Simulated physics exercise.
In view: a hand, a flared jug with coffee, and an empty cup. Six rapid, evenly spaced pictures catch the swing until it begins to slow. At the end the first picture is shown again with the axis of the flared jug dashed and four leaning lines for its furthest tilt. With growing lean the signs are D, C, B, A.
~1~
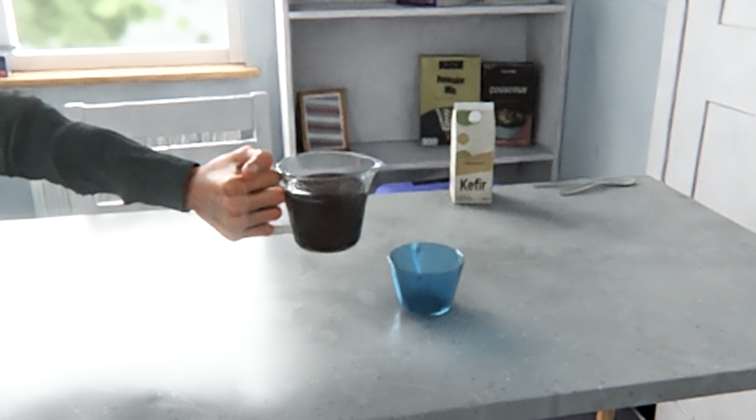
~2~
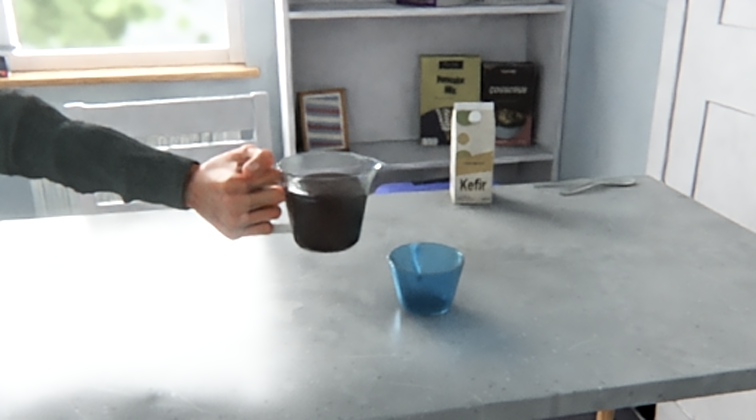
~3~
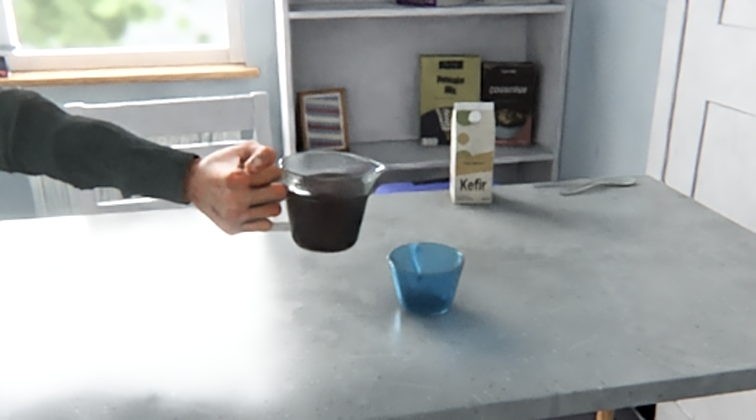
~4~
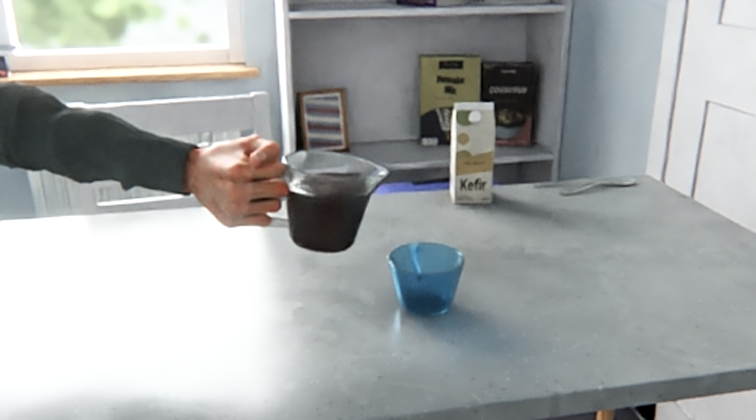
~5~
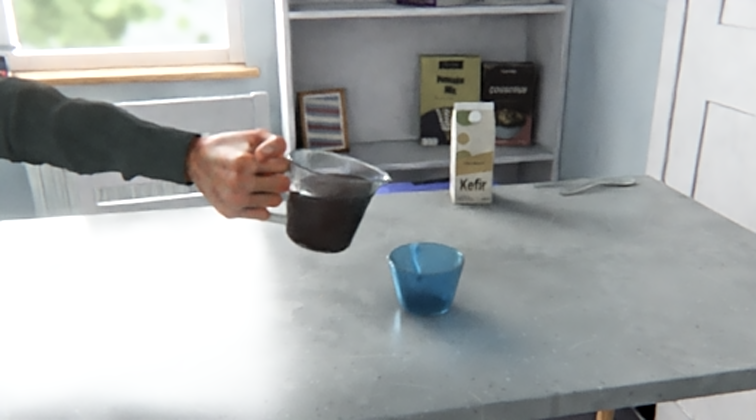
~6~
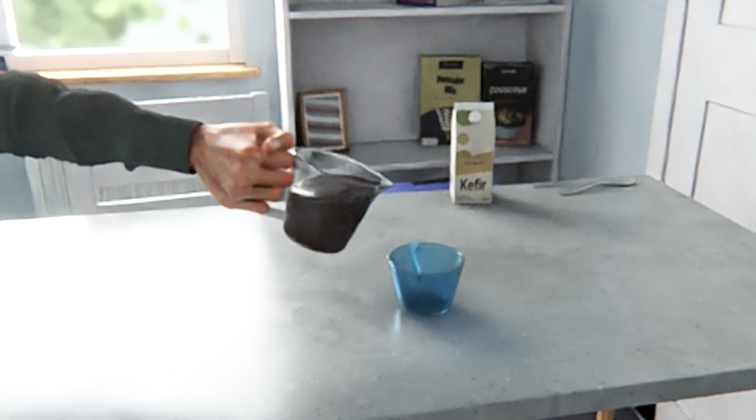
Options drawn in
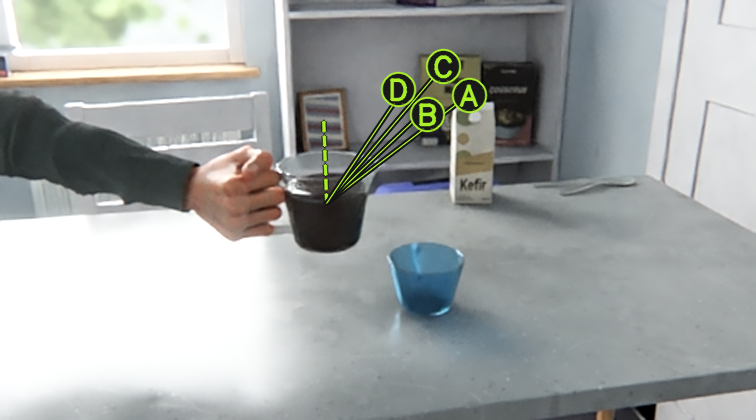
In a bright room with a window and a white shelf, a fixed camera looks slightly down on a grey table. A dark-sleeved arm reaches in from the left, holding a clear glass jug of coffee above and left of an empty blue cup, with a kefir carton behind. The hand holds the jug upright, then gradually tilts it rightward, its contents staying inside.
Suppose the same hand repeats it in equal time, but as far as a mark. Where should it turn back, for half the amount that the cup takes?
I would pick tilt B.
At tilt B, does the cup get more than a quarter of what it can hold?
Yes.
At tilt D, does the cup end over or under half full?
Under.
In lime, A at (455, 105); B at (411, 122); C at (432, 78); D at (392, 106).
With A, the cup ends with about 66 % of what it can hold.
With B, the cup ends with about 48 % of what it can hold.
With C, the cup ends with about 31 % of what it can hold.
With D, the cup ends with about 19 % of what it can hold.
